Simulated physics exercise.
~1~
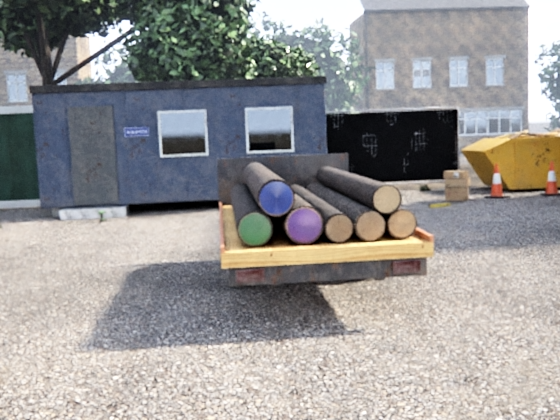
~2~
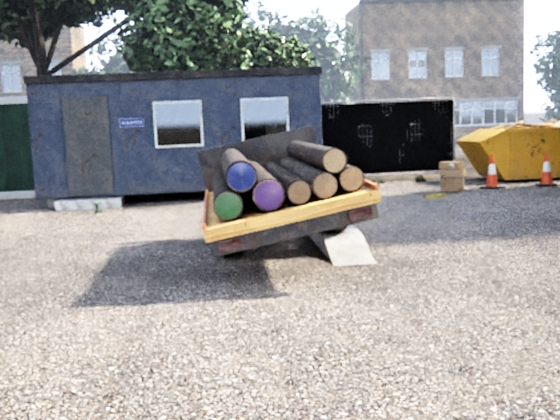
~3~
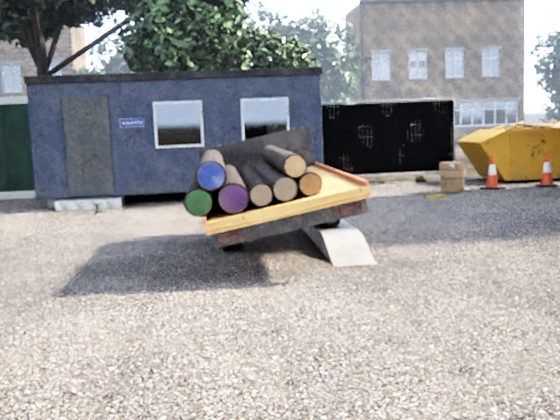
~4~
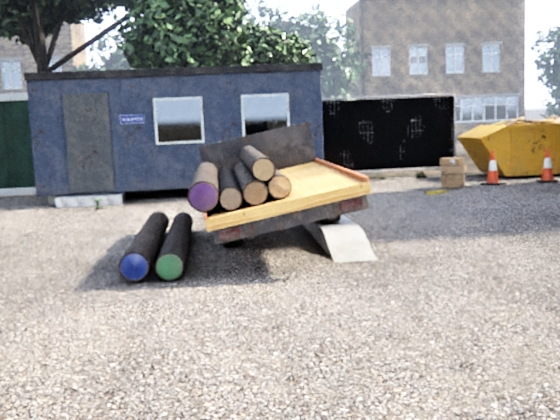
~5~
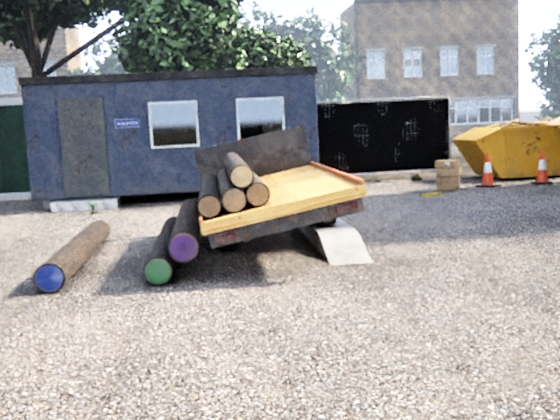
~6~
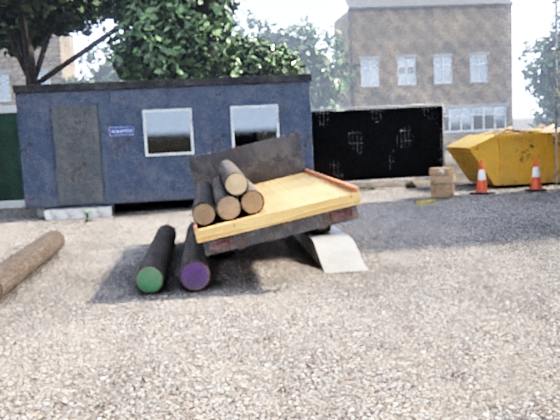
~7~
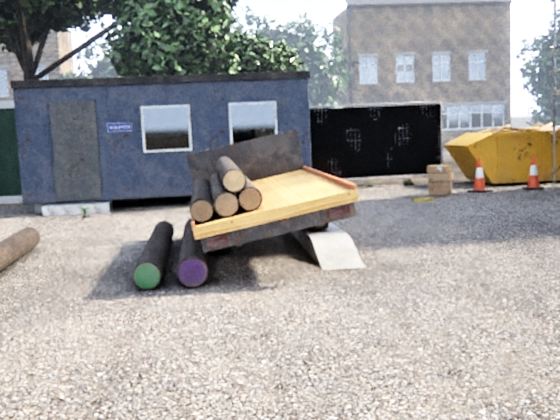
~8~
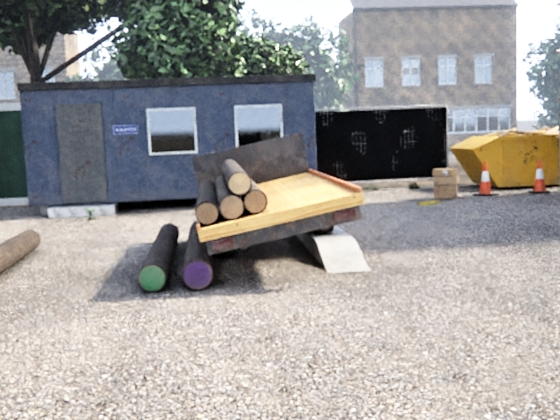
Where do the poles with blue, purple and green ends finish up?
All three leave the deck over its left side and end up on the ground. The green and purple ones lie close beside the trailer, while the blue one rolls farther away to the left.
